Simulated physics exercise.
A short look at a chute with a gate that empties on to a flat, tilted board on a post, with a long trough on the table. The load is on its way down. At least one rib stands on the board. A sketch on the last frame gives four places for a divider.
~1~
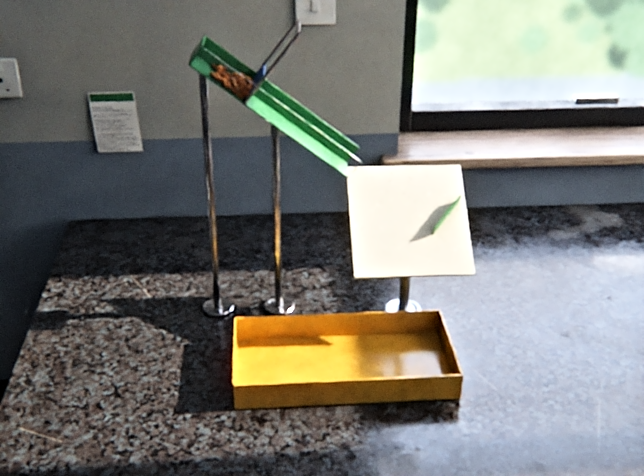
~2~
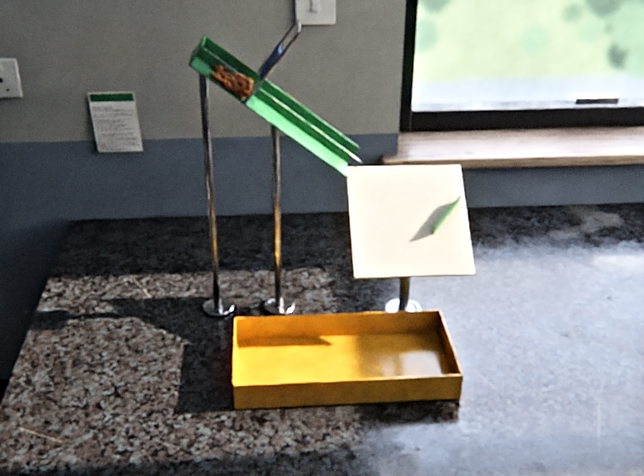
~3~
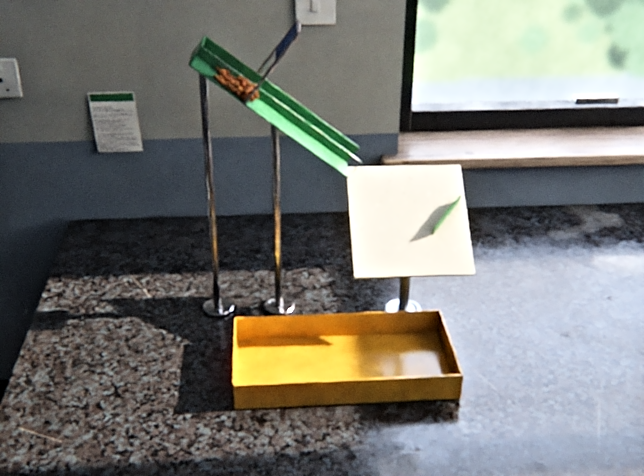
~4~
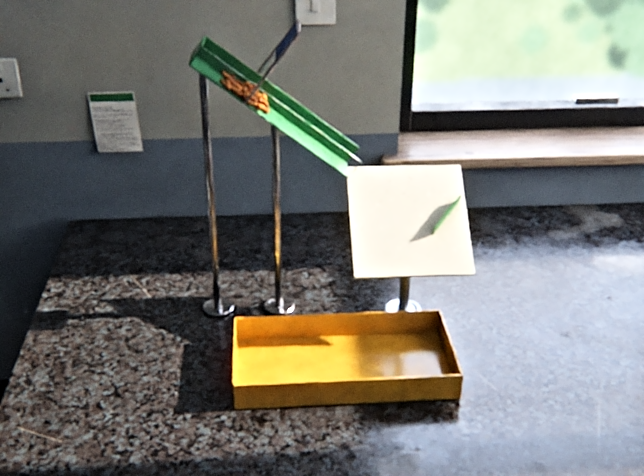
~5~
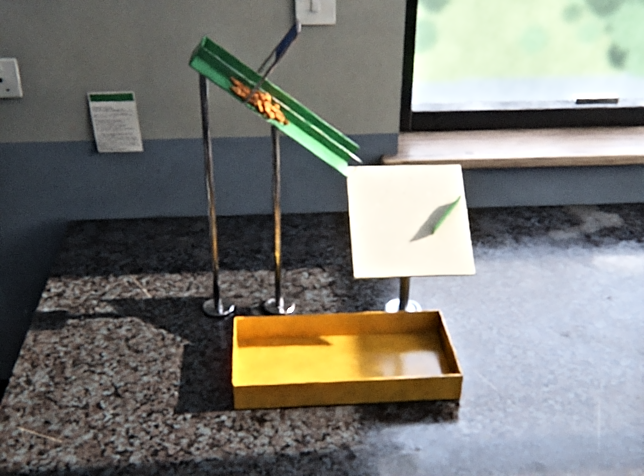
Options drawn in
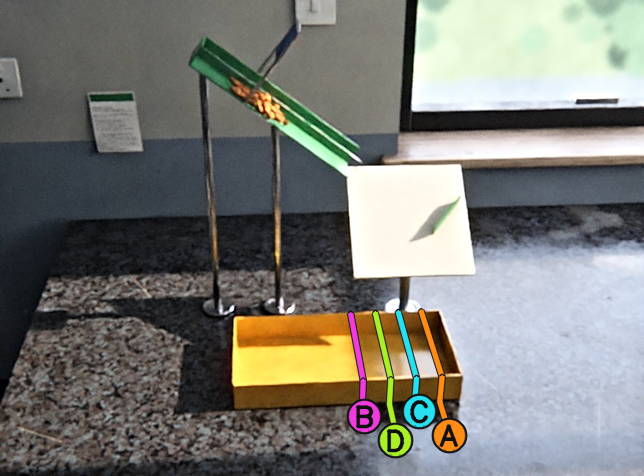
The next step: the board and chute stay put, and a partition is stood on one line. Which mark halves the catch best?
It is A.
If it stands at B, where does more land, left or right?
More lands on the right.
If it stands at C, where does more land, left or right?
More lands on the right.
On the marked copy, line A crosses the front rim at (441, 376); line B crosses the front rim at (363, 379); line C crosses the front rim at (416, 377); line D crosses the front rim at (390, 378).
With A, of what is caught, about a third on the left of the divider, about two thirds on the right.
With B, of what is caught, none on the left of the divider, all on the right.
With C, of what is caught, a small part on the left of the divider, nearly all on the right.
With D, of what is caught, none on the left of the divider, all on the right.
